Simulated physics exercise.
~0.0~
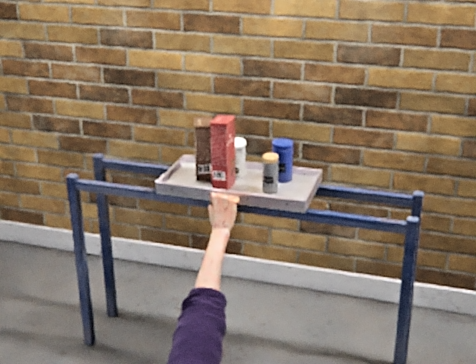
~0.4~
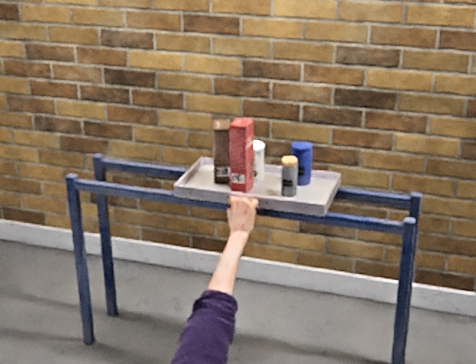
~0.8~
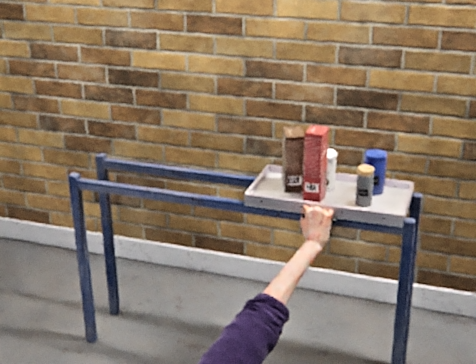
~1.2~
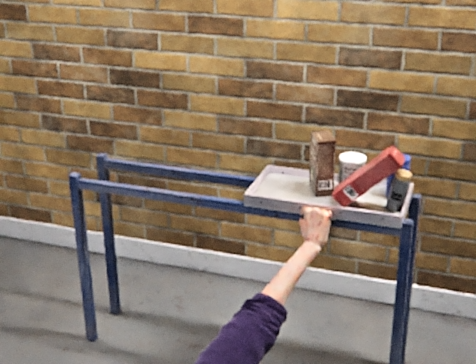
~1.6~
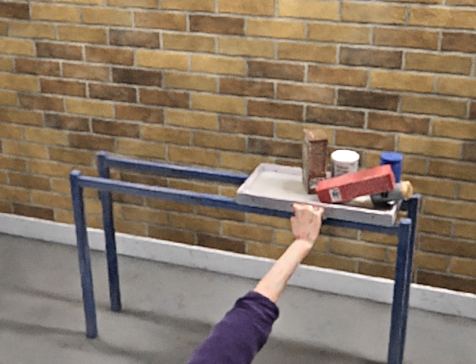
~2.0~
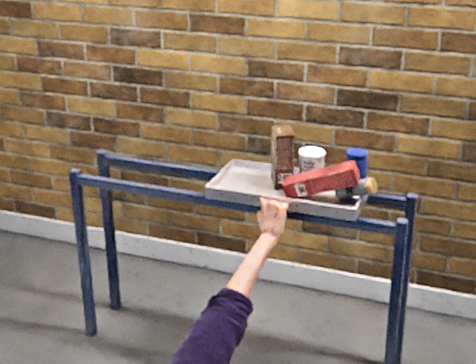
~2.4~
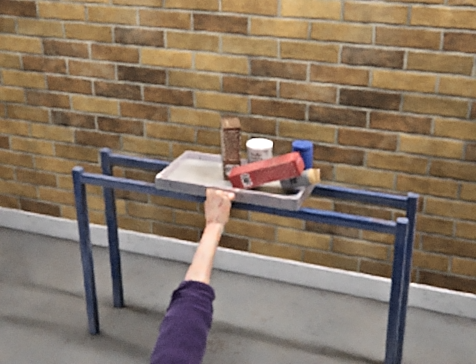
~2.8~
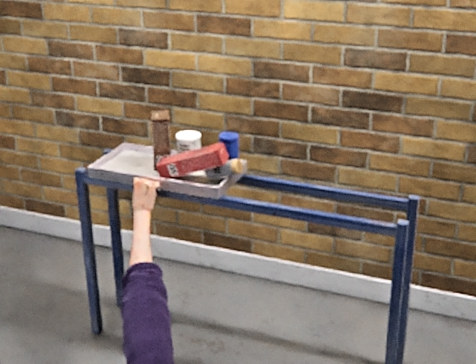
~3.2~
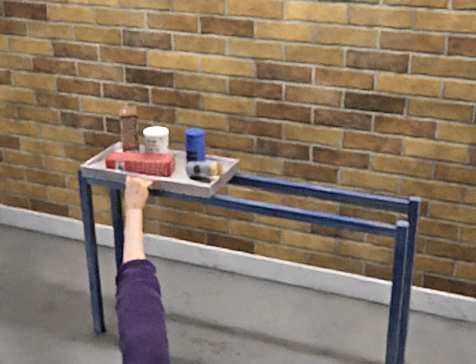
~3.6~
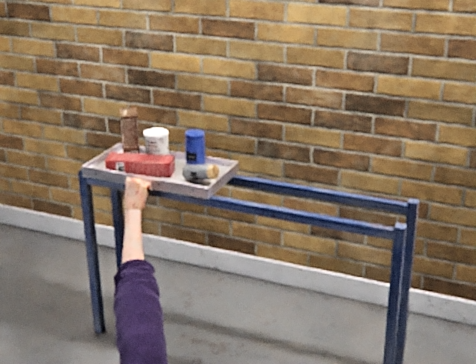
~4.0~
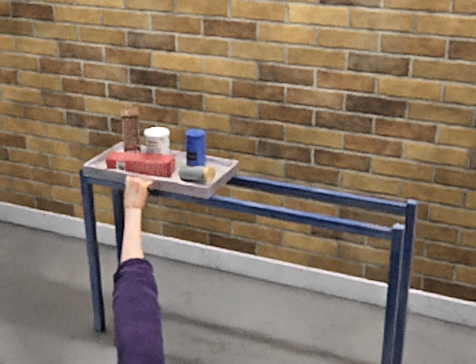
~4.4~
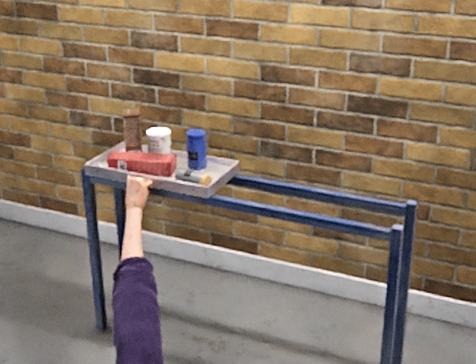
The video shows a hand sliding a tray of containers right along blue rails, where the red carton and grey shaker tip over, then pulling it to the left end. Both stay lying on the tray, while the brown carton, white tin and blue jar remain upright.
